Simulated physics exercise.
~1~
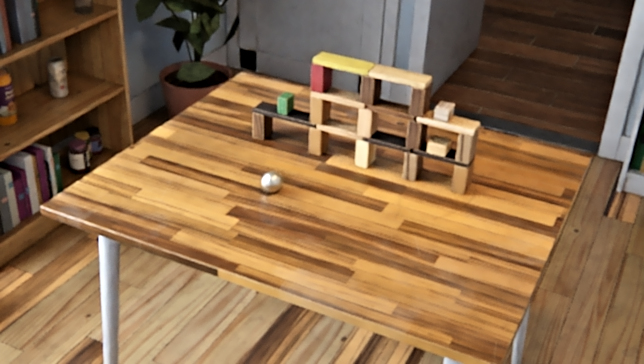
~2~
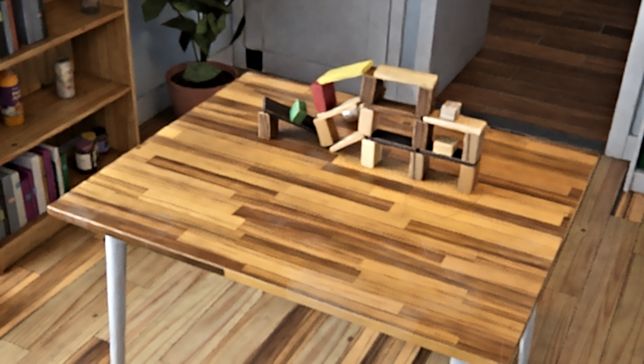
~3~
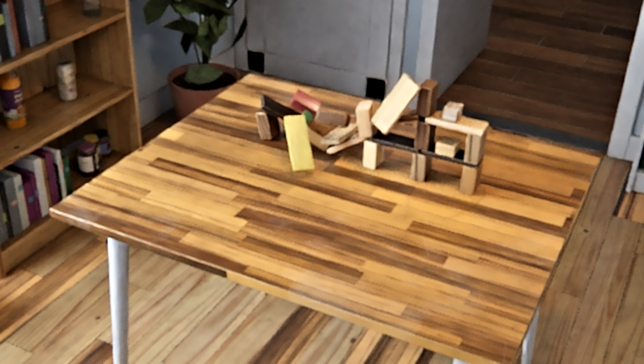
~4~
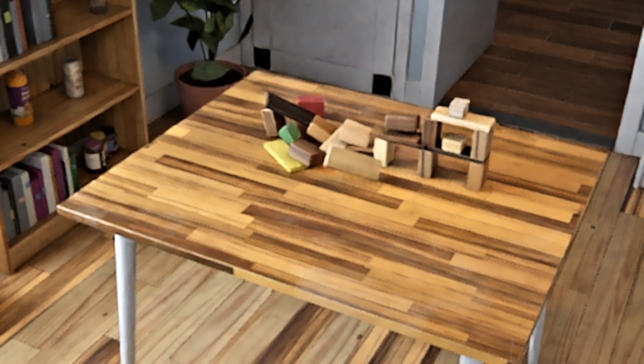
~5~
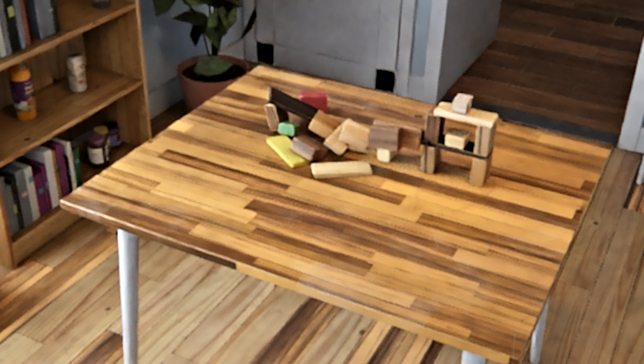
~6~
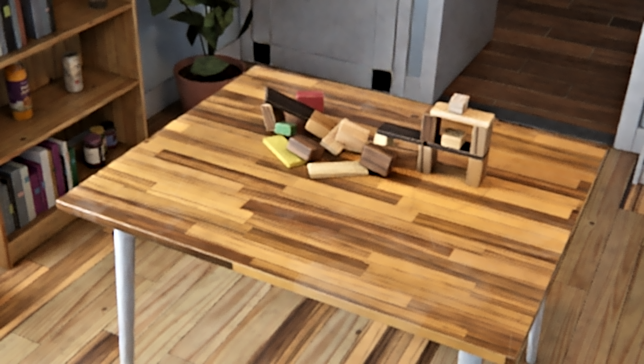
A house of wooden blocks stood on a striped wooden table until a steel ball rolled into it, toppling the left and middle parts, including the red post and yellow plank, into a heap while the right end stayed standing.
